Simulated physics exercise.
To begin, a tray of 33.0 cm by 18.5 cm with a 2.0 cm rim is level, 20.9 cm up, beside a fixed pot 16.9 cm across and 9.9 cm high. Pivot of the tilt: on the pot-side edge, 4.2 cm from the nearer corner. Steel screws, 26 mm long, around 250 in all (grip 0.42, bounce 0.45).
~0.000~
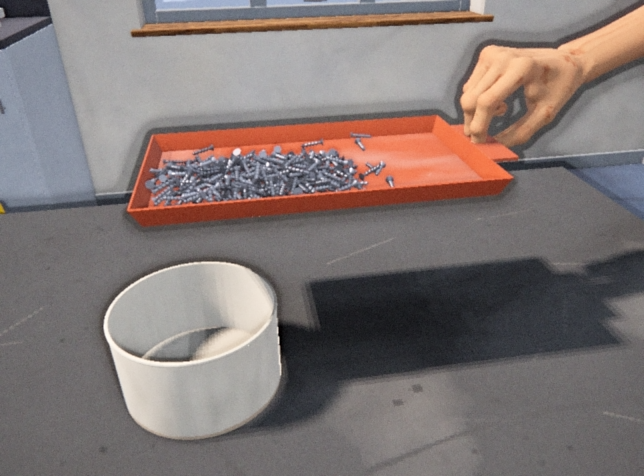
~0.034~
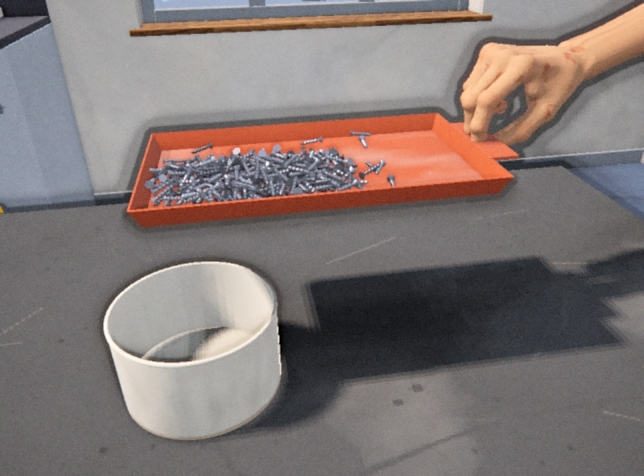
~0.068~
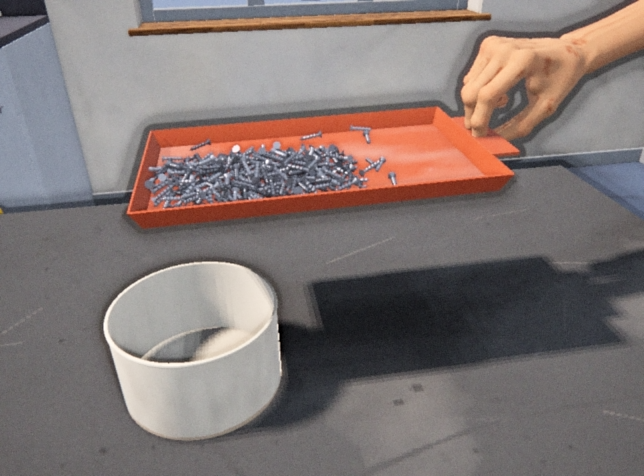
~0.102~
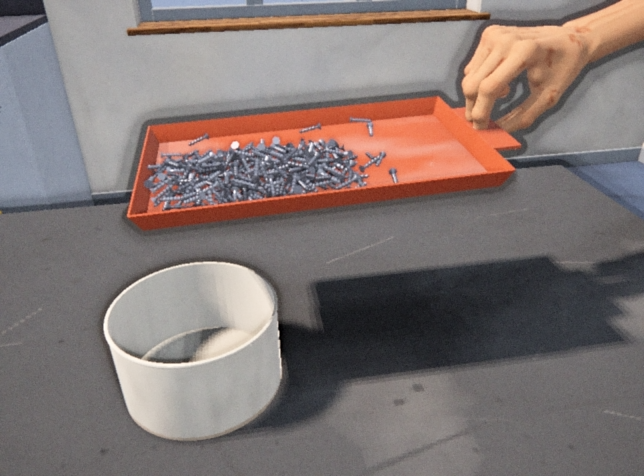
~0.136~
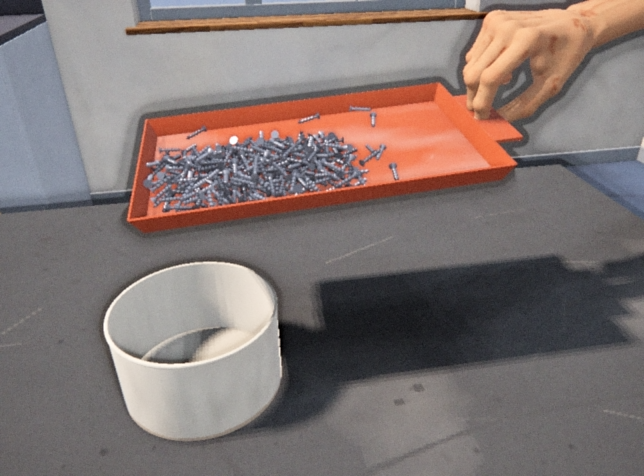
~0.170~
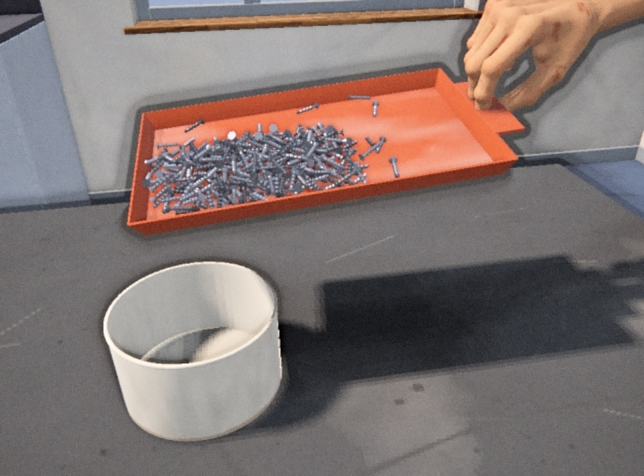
In a workshop-like room, a hand gradually raises the right end of a red tray of screws beside a white pot.
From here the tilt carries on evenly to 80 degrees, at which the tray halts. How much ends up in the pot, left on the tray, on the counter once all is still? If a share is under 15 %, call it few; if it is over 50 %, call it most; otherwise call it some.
I would say pot: Most, tray: Few, counter: Some.
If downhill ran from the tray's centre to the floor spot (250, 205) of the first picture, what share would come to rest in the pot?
That would be close to 45 per cent.
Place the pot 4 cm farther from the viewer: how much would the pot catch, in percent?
In that setup it would come to near 10 per cent.
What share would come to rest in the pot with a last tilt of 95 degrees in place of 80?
Estimate: Roughly 70 percent.
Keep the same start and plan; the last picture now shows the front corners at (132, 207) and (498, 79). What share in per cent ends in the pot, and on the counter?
You'd end with pot at 5 and counter at 95.
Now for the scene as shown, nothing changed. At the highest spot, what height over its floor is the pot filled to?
About 3.5 centimetres.
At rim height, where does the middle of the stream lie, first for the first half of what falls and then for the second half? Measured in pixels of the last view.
First half close to (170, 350), second half close to (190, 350).
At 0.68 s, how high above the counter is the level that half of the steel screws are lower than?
About 22 cm.
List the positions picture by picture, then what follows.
The first frame shows tray tilt 0 degrees, front corners at (139, 206) and (501, 175); middle of the pieces at (261, 171); pot at (193, 306).
The second frame shows tray tilt 1 degrees, front corners at (139, 206) and (501, 174); middle of the pieces at (261, 170).
The third frame shows tray tilt 2 degrees, front corners at (139, 208) and (502, 171); middle of the pieces at (260, 169).
The fourth frame shows tray tilt 5 degrees, front corners at (139, 211) and (503, 166), lowest corner left front; middle of the pieces at (260, 166).
The fifth frame shows tray tilt 8 degrees, front corners at (138, 214) and (505, 161), lowest corner left front; middle of the pieces at (259, 162).
The sixth frame shows tray tilt 12 degrees, front corners at (138, 217) and (506, 155), lowest corner left front; middle of the pieces at (258, 158); pot at (193, 307). The tray's pace is about 110 degrees a second.
After 0.48 s, tilt 46 degrees; the tray holds 100 %, the pot 0 %.
After 0.68 s, tilt 67 degrees; the tray holds 90 %, the pot 0 %.
After 1.01 s, tilt 80 degrees; the tray holds 5 %, the pot 60 %.
By 2.2 s all is still; pot 70 %, tray 0 %, counter 30 %.
